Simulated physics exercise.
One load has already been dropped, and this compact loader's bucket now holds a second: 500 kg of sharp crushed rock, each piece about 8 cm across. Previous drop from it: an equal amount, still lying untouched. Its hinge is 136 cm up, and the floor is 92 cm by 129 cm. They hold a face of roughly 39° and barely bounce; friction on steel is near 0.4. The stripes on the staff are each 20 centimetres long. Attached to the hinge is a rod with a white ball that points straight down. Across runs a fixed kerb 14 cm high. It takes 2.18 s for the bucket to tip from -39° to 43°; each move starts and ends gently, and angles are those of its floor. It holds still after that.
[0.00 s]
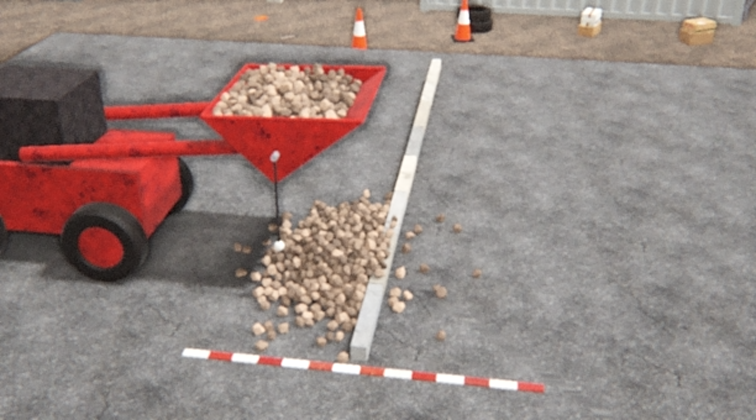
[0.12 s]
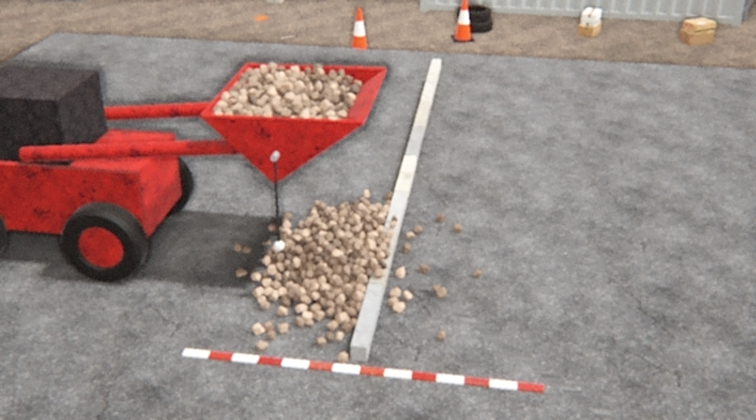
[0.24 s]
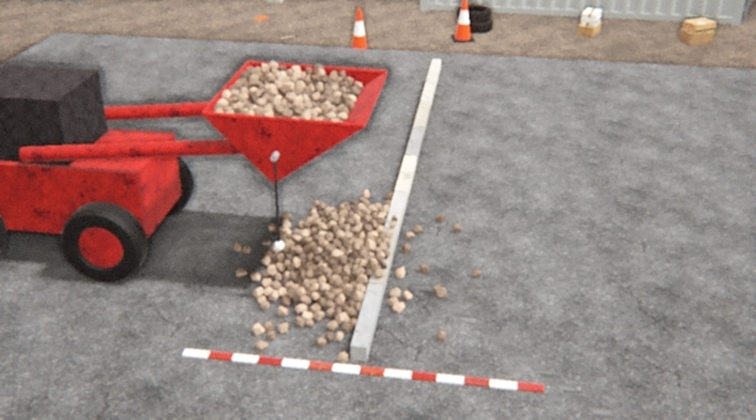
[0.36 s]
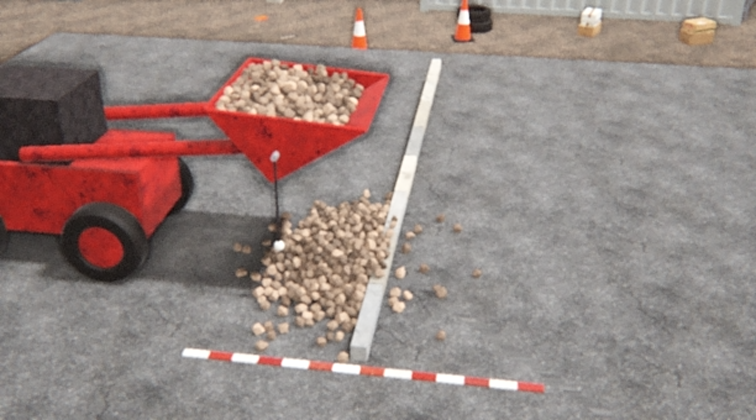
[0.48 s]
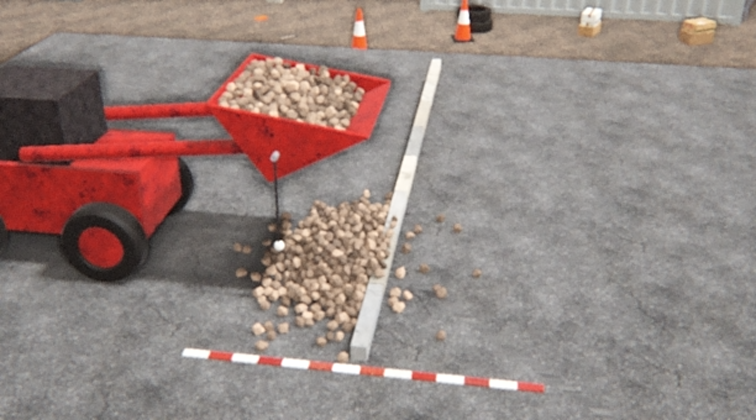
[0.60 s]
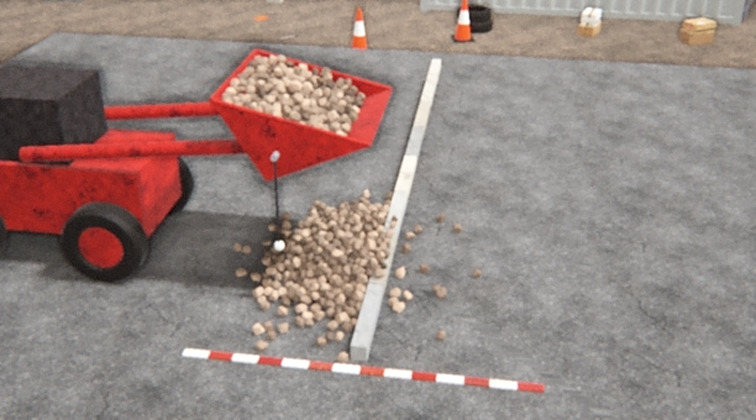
Red loader's raised bucket, full of pale brown stones, slowly tilting down to the right above a scattered pile against a kerb.
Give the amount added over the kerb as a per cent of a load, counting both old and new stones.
About 72 per cent of a load.
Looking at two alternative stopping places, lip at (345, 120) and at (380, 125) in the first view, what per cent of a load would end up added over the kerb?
Close to 50 per cent, followed by close to 90 per cent.
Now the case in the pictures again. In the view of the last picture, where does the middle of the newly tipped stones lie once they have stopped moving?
In the last view, about pixel (410, 258).
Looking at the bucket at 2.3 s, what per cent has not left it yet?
Roughly 20 per cent of its load.
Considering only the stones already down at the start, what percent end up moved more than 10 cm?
Estimate: 0 %, roughly.
After 1.6 s the floor is at 30°; in per cent of one load, 97 in the bucket, 101 on this side of the kerb, 2 over the kerb; the foremost stones are at (441, 273).
After 2.3 s the floor is at 43°; in per cent of one load, 20 in the bucket, 141 on this side of the kerb, 40 over the kerb; the foremost stones are at (467, 273).
After 2.6 s the floor is at 43°; in per cent of one load, 0 in the bucket, 134 on this side of the kerb, 66 over the kerb; the foremost stones are at (497, 279).
After 5.4 s the floor is at 43°; in per cent of one load, 0 in the bucket, 126 on this side of the kerb, 74 over the kerb; the foremost stones are at (518, 281). Net gain over the kerb, 72.
